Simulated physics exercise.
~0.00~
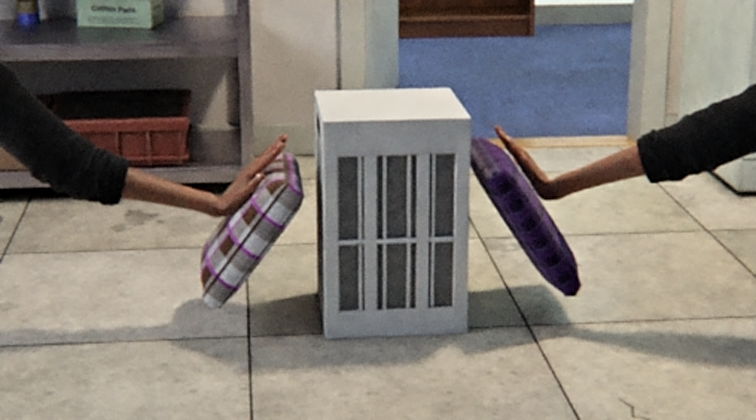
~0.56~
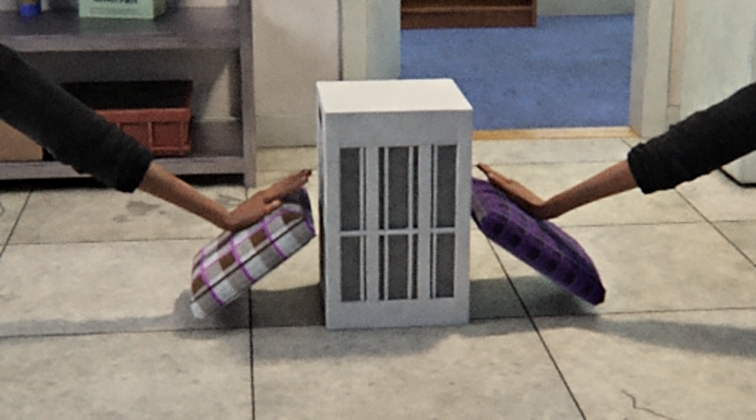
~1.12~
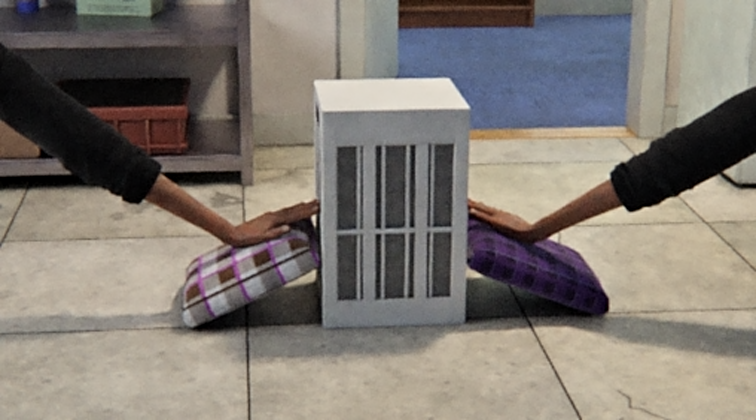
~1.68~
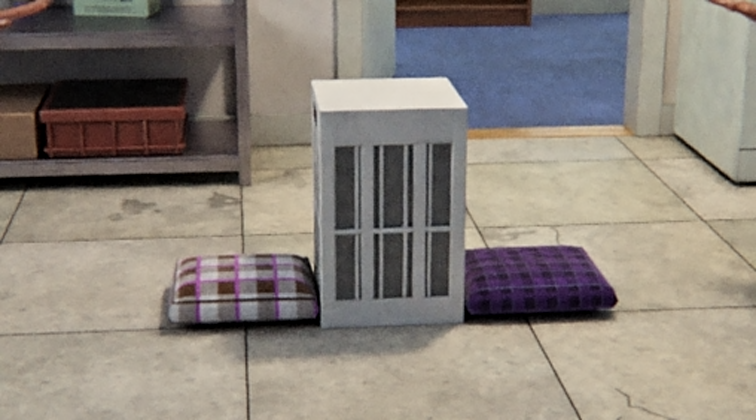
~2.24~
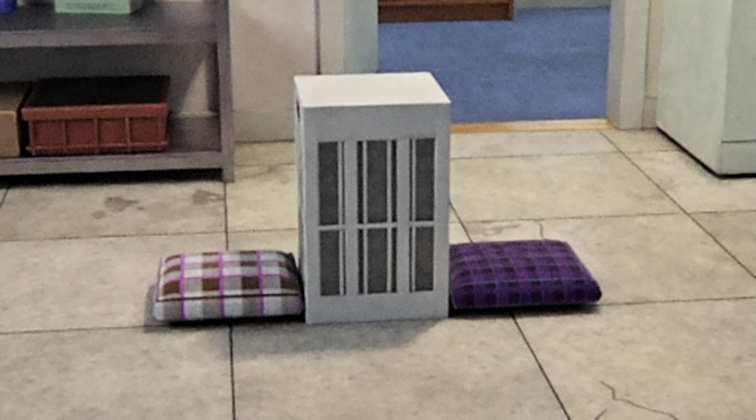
On a tiled floor, in front of a shelf and a doorway with blue flooring beyond, a white crate stands upright between two plaid cushions. One hand presses a brown and white cushion against its left side, while another holds a purple cushion against the right. Both cushions tilt further outward and sink under the hands, sliding lower along the crate. The hands then let go and draw back out of view. Neither cushion stays leaning, and they end up lying flat on the floor on either side of the crate, which remains standing.
